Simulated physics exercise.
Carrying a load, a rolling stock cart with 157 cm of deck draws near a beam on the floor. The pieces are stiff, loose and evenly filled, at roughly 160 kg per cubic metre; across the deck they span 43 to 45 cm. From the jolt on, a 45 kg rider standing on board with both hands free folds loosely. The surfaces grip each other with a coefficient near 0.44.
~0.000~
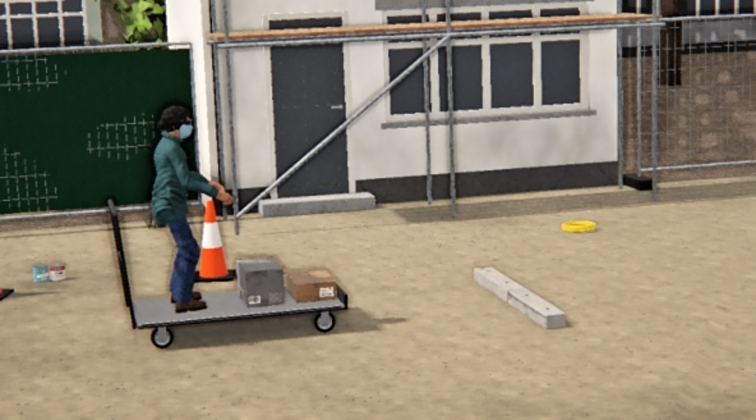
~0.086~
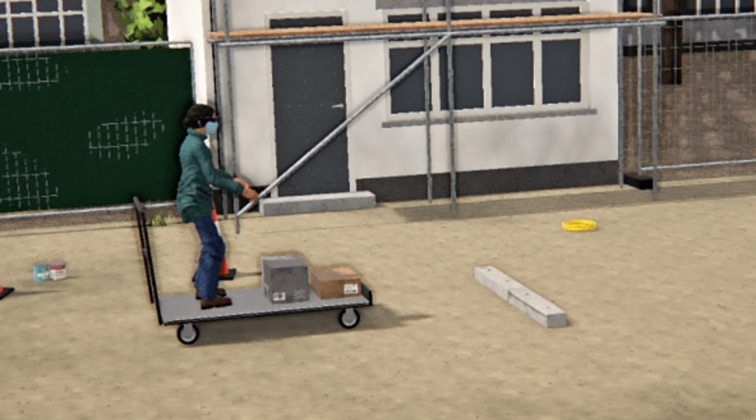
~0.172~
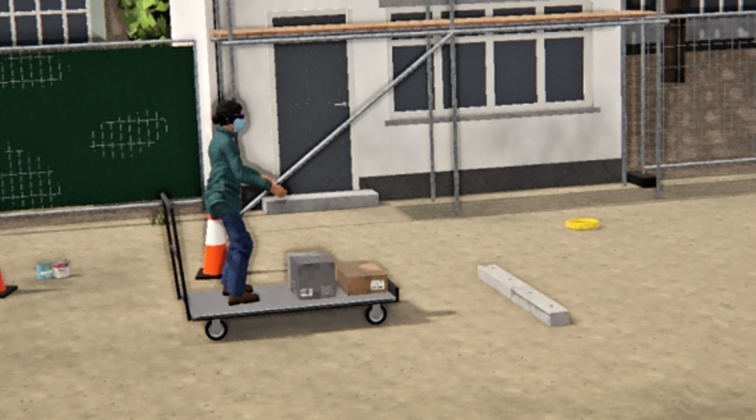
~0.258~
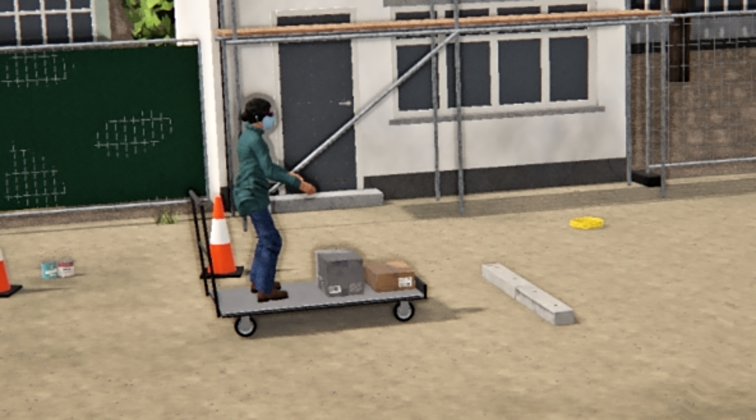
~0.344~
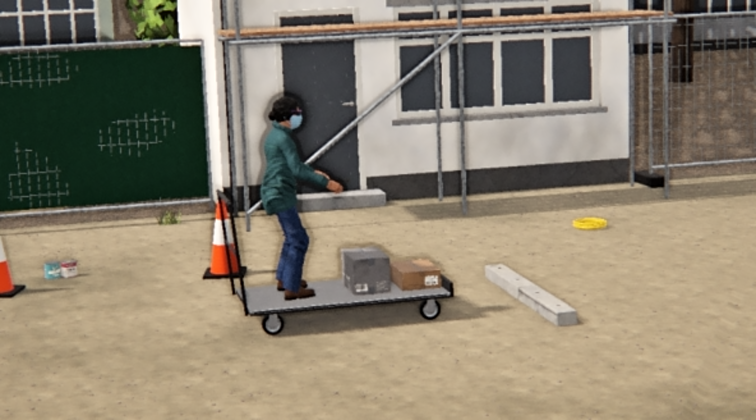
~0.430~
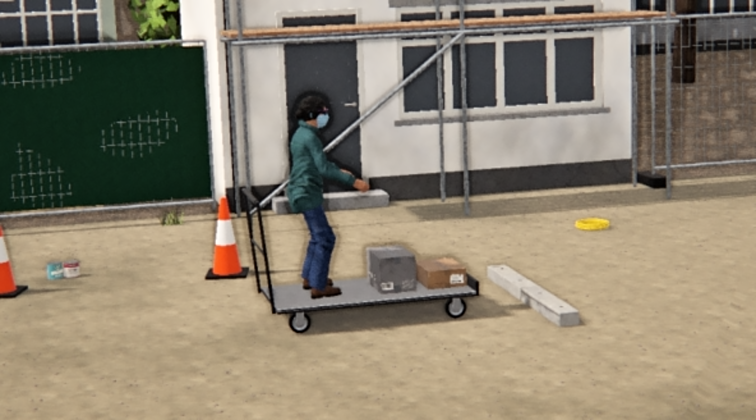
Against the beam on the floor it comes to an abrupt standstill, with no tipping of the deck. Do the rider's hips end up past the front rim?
It is never separated from the deck.
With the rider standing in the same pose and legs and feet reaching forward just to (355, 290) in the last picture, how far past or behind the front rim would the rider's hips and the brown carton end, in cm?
Hips go over by 40 cm, but the brown item stops 20 cm short.
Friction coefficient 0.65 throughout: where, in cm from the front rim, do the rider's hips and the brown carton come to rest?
Both stay short of the rim, the hips by 60 cm and the brown one by 20 cm.
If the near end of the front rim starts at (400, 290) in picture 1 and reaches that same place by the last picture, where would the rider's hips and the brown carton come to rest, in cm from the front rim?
In that run, the hips end up 100 cm back from the front rim and brown ends up 20 cm back.
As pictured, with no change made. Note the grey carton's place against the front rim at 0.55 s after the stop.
Behind the rim by about 50 cm.
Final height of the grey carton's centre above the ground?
The centre rests around 35 cm up.
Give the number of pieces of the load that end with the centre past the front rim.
The number of pieces is 0.
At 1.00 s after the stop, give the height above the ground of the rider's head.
The head is roughly 30 cm up.
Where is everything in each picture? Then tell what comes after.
The first frame shows hips (169, 204), grey carton (261, 282), rim corner (346, 305); 151 cm short of the stop.
The second frame shows hips (194, 201), grey carton (285, 279), rim corner (371, 301); 132 cm short of the stop.
The third frame shows hips (222, 197), grey carton (312, 275), rim corner (398, 297); 113 cm short of the stop.
The fourth frame shows hips (251, 194), grey carton (340, 272), rim corner (426, 294); 94 cm short of the stop.
The fifth frame shows hips (278, 193), grey carton (366, 271), rim corner (452, 293); 75 cm short of the stop.
The sixth frame shows hips (305, 192), grey carton (391, 269), rim corner (478, 291); 56 cm short of the stop. Speed about 2.2 m/s.
After 0.68 s the deck stops.
After 0.93 s the rider's hips are 84 cm behind the rim, near (429, 203) in the last picture's view.
After 1.23 s the rider's hips are 55 cm behind the rim, near (465, 216) in the last picture's view.
After 1.68 s the rider's hips are 47 cm behind the rim, near (474, 227) in the last picture's view.
At rest, 2.7 s, nothing is past the rim; behind it, brown carton, grey carton and the rider's hips.
